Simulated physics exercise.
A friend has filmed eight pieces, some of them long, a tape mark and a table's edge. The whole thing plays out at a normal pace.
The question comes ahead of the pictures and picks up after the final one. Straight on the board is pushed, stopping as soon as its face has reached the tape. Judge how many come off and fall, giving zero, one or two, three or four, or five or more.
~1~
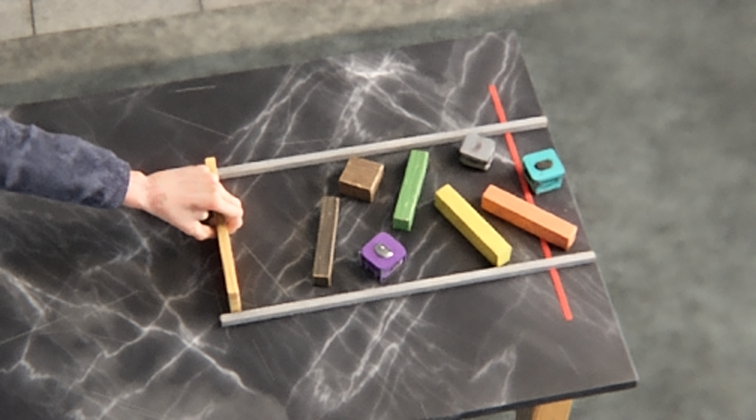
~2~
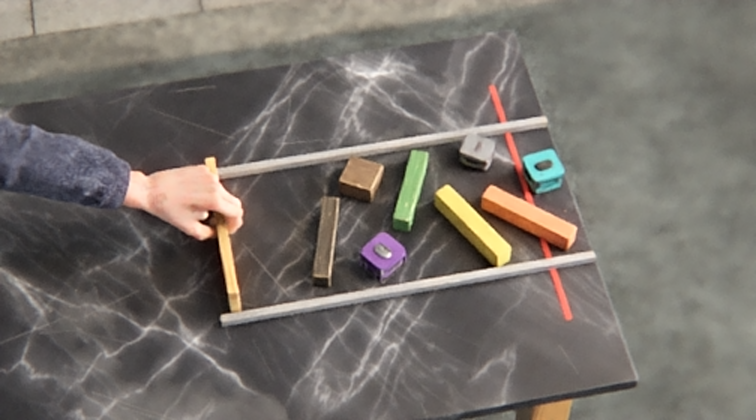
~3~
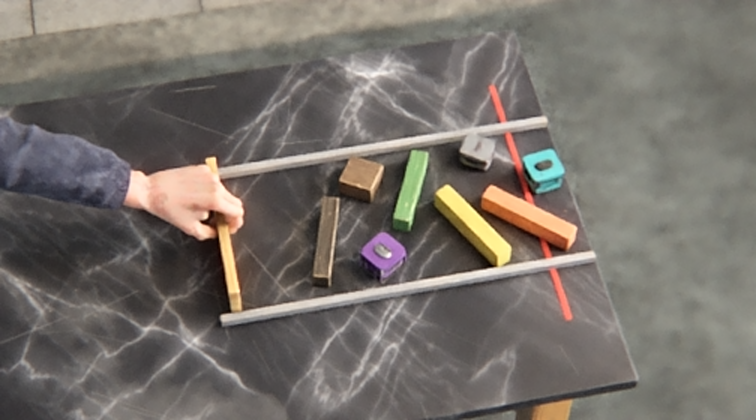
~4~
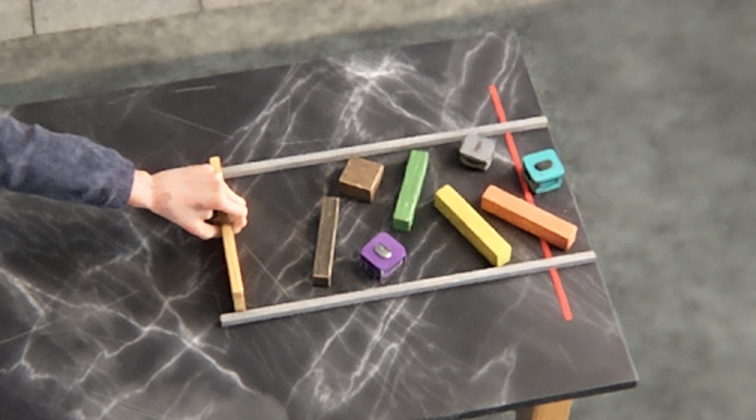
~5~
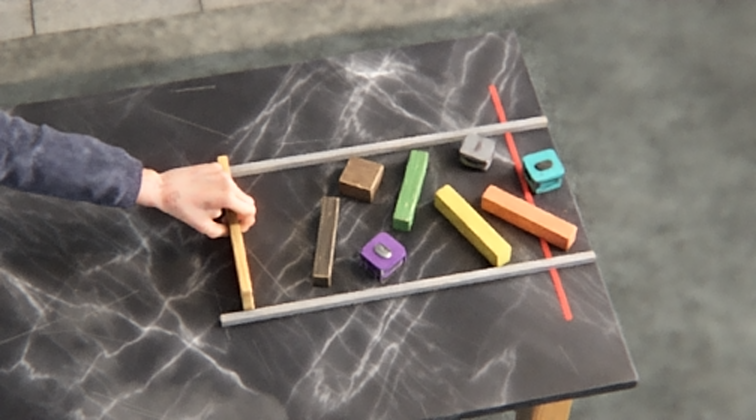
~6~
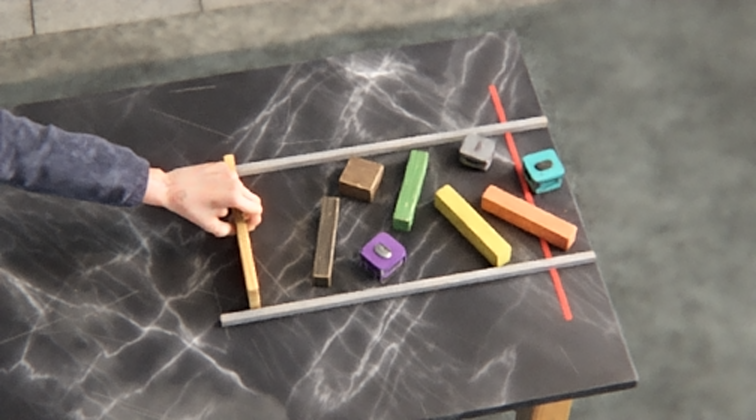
Number falling: Three or four.
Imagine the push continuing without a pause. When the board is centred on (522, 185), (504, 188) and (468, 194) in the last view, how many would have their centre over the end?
First 4, next 3, last 0.
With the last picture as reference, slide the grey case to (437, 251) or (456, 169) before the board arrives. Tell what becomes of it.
The grey case drops off; tumbles off.
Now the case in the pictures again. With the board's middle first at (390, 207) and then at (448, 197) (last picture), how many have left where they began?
Answer - first 4, then 7.
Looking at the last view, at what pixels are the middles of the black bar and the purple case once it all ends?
Roughly at (541, 204) and at (578, 231), in that order.
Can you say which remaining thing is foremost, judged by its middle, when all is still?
The one in question is the green bar.
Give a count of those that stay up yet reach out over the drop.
The count is 2.
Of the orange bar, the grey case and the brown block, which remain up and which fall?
Orange bar - gone, grey case - gone, brown block - still on top.
Soon after, none off yet; turquoise case at rest near (543, 172); orange bar at rest near (529, 218); grey case at rest near (477, 153).
At rest, the number that fall off is three or four; fallen, yellow bar, grey case, orange bar and turquoise case.
